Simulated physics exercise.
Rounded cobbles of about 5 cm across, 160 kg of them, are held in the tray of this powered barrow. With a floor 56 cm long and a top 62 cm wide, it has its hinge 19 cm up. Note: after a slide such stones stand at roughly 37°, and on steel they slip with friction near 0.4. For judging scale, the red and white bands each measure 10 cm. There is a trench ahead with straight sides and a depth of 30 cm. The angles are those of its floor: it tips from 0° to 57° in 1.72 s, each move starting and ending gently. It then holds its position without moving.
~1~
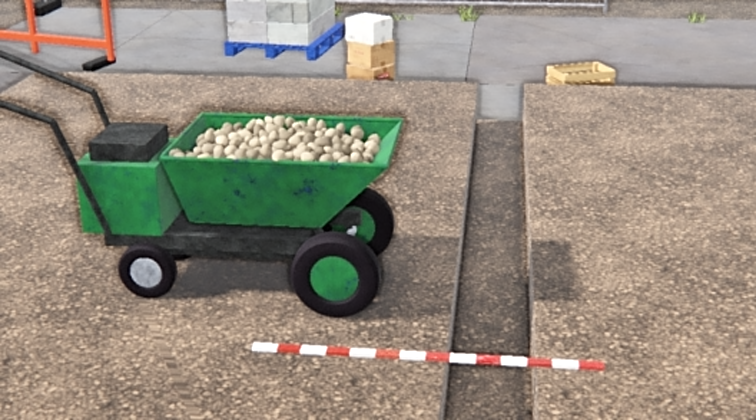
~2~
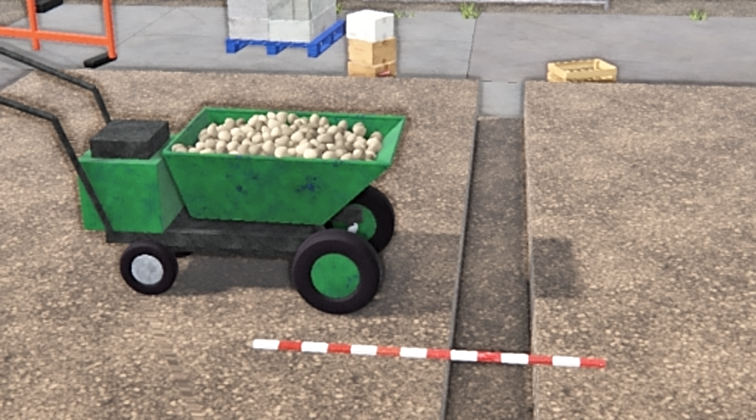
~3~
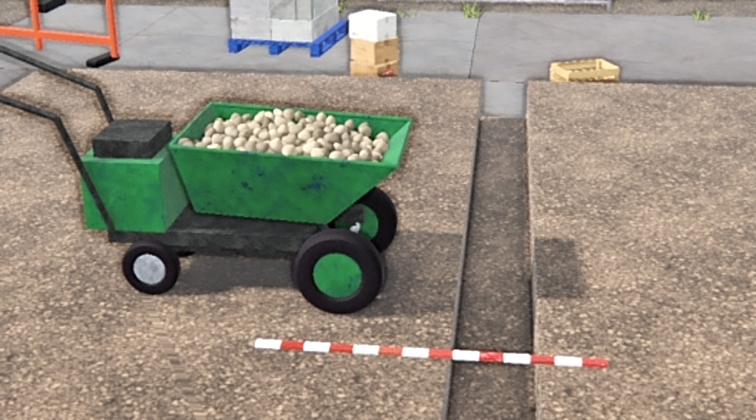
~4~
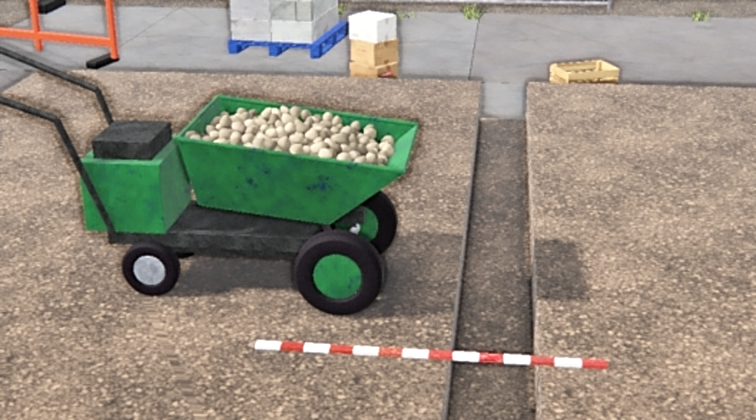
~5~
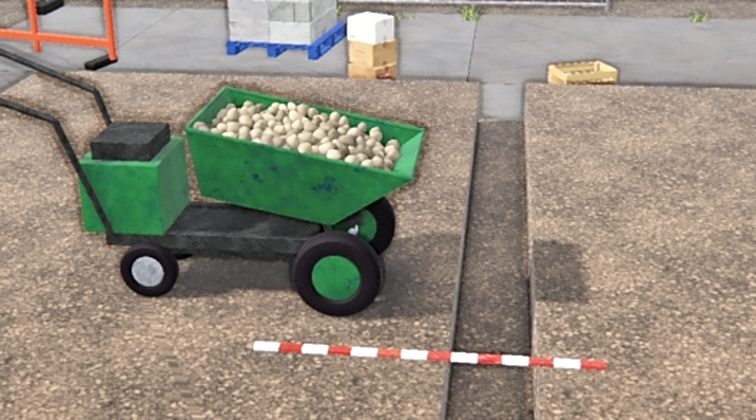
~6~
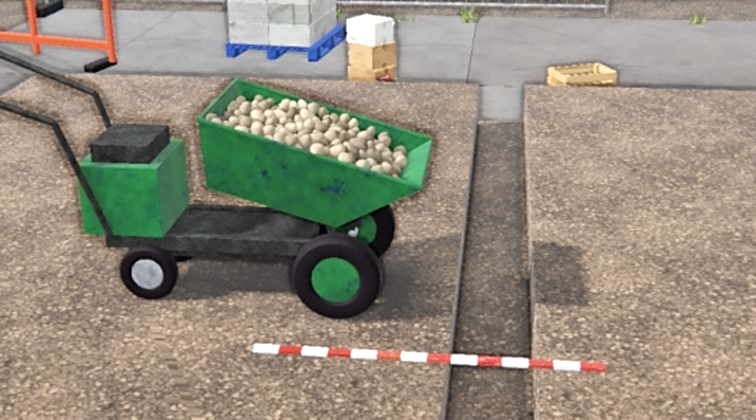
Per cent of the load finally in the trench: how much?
Approx. 76 %.
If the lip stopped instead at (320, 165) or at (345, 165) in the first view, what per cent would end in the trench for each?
Roughly 60 percent for the first, and 80 percent for the second.
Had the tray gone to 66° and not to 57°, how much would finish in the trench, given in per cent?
Then roughly 85 percent.
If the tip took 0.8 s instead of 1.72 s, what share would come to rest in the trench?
Close to 60 percent, then.
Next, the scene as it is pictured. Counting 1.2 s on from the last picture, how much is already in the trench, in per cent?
Something like 25 in a hundred.
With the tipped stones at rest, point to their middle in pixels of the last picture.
(500, 333).
Then, 0.7 s after the last picture the floor is at 48°, 100 % in the tray; the foremost stones are at (458, 209).
Then, 1.2 s after the last picture the floor is at 57°, 72 % in the tray, 25 % in the trench, 2 % past the trench; the foremost stones are at (566, 298).
Then, 1.6 s after the last picture the floor is at 57°, 49 % in the tray, 42 % in the trench, 9 % past the trench; the foremost stones are at (638, 300).
Then, 3.5 s after the last picture the floor is at 57°, 14 % in the tray, 76 % in the trench, 10 % past the trench; the foremost stones are at (683, 298).
